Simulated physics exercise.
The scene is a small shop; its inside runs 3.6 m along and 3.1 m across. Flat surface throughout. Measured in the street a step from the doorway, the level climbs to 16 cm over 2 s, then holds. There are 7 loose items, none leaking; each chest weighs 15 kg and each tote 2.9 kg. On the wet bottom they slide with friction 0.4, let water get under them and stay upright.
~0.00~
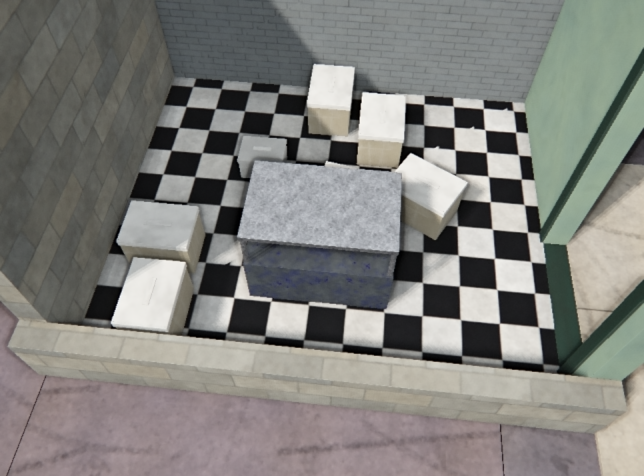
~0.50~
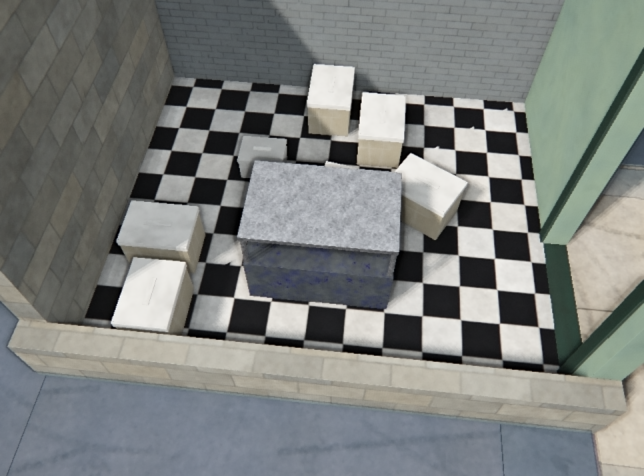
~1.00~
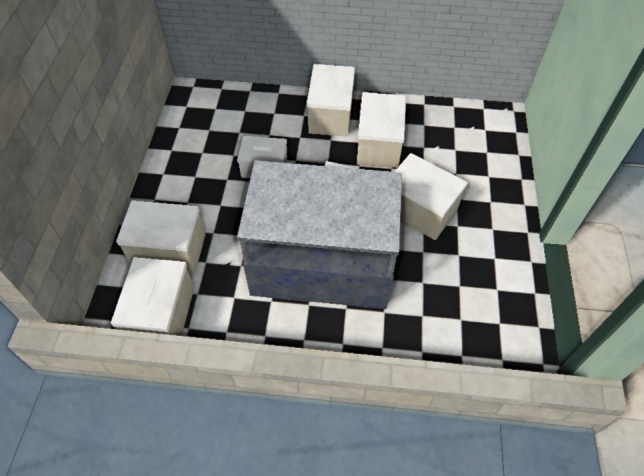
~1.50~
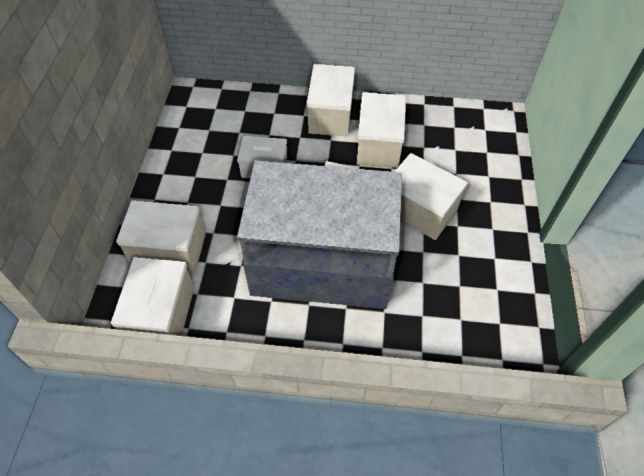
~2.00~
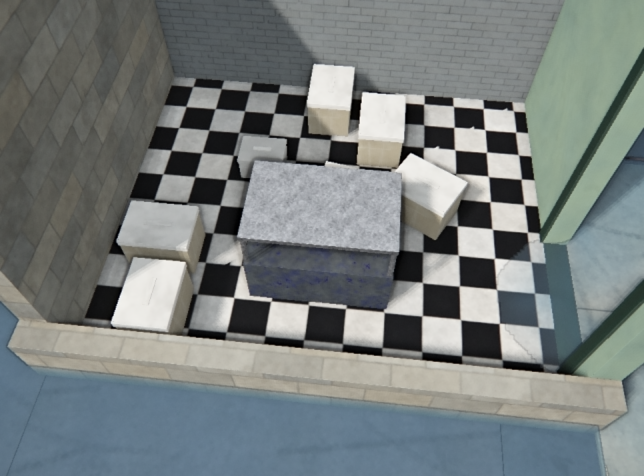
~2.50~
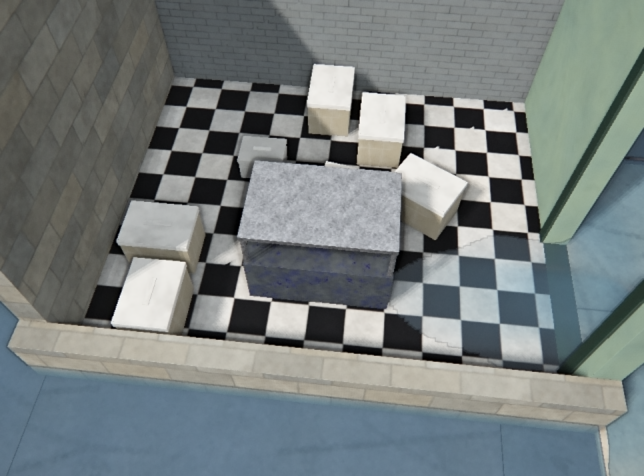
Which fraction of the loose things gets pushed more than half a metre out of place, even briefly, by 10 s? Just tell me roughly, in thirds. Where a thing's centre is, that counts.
Most of them.
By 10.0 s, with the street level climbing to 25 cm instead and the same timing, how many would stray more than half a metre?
In that case the number is 7.
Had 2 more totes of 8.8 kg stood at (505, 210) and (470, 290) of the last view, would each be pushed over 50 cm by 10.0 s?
The first: Not as far. The second: Farther.
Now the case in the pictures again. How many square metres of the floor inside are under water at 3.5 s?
About 3.0 m2.
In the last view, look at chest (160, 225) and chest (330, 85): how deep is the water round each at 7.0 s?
I'd put it at 6 cm and 1 cm respectively.
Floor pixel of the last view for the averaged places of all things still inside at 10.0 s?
Mean floor pixel: About (293, 126).
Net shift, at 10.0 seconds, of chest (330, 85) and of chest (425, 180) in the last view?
First 20 cm, then 100 cm.
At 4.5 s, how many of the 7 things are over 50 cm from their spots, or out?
At that moment it comes to 0.
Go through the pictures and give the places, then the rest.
The first picture shows a chest at (332, 85) rests on the ground; a chest at (158, 224), on the bottom; water covers 0.0 m2; 0 of 7 have shifted.
The second picture shows a chest at (332, 85), on the bottom; a chest at (158, 224) rests on the ground; water covers 0.0 m2; 0 of 7 have shifted.
The third picture shows a chest at (332, 85) rests on the ground; a chest at (158, 224), on the bottom; 0.0 m2 under water; 0 of 7 have shifted.
The fourth picture shows a chest at (332, 85), on the bottom; a chest at (158, 224) rests on the ground; 0.0 m2 under water; 0 of 7 have shifted.
The fifth picture shows a chest at (332, 85), on the bottom; a chest at (158, 224), on the bottom; 0.3 m2 under water; 0 of 7 have shifted.
The sixth picture shows a chest at (332, 85) rests on the ground; a chest at (158, 224), on the bottom; 1.1 m2 under water; 0 of 7 have shifted.
After 3.5 s 0 of 7 are over 50 cm from their spots; 0 afloat.
After 4.5 s 0 of 7 are over 50 cm from their spots; 0 afloat.
After 7.0 s 4 of 7 are over 50 cm from their spots; 3 afloat.
After 10.0 s 5 of 7 are over 50 cm from their spots, and 5 have been at some point; 6 afloat.
